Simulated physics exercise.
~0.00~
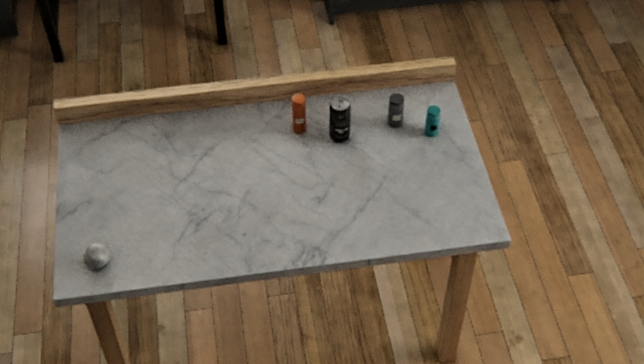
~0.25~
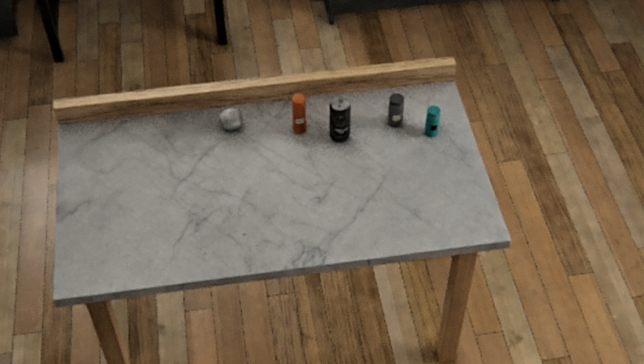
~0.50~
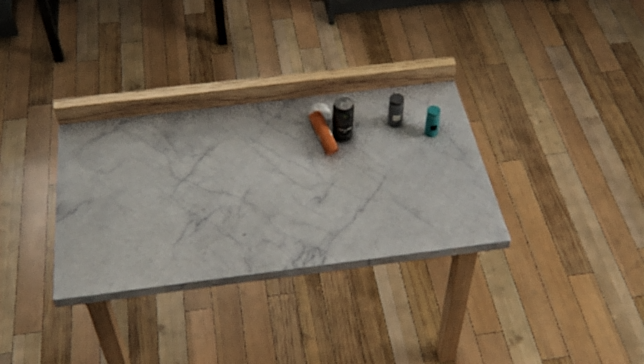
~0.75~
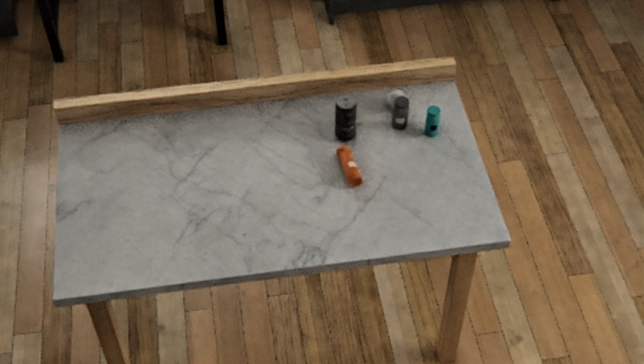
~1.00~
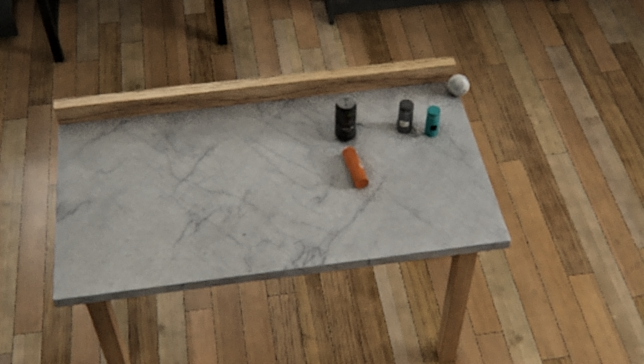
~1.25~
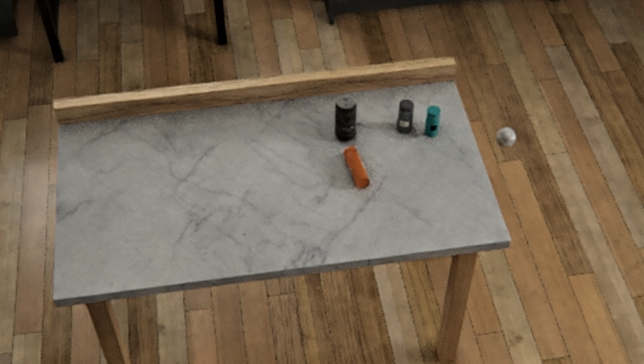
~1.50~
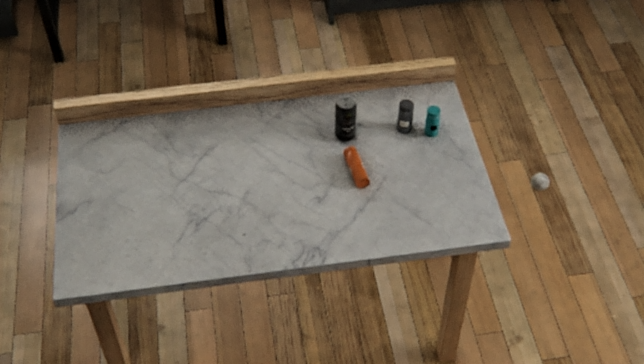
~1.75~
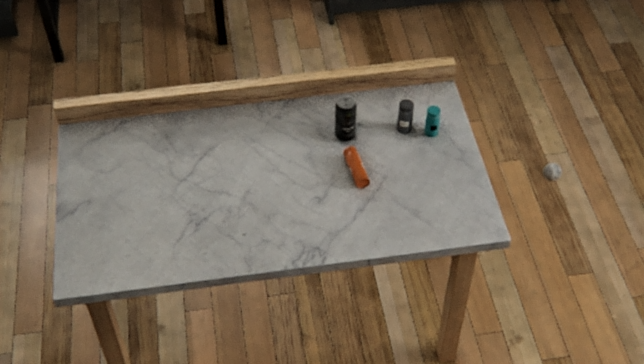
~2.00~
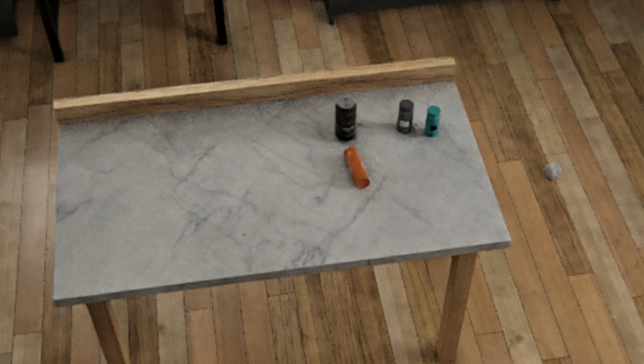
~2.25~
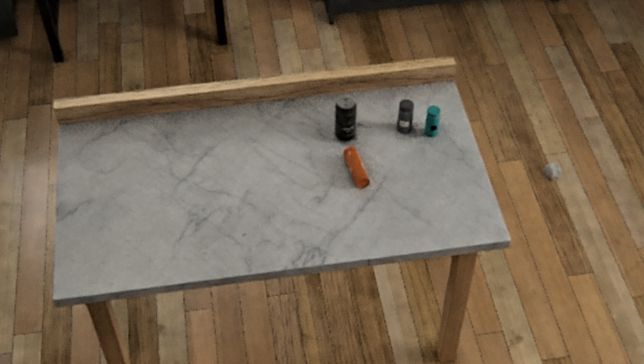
At first, a pale ball sits near the left front of a marble-topped table, while an orange shaker, a black can, a grey shaker and a turquoise shaker stand toward the far right. The ball travels to the wooden rail along the far edge, then moves right and meets the orange shaker, which tips over beside the can. The can shifts slightly, and the orange shaker ends up on its side nearer the front. Continuing right, the ball passes behind the grey shaker, which shifts a little. It leaves the table's right end and comes to rest on the wooden floor, with the other three items still upright.
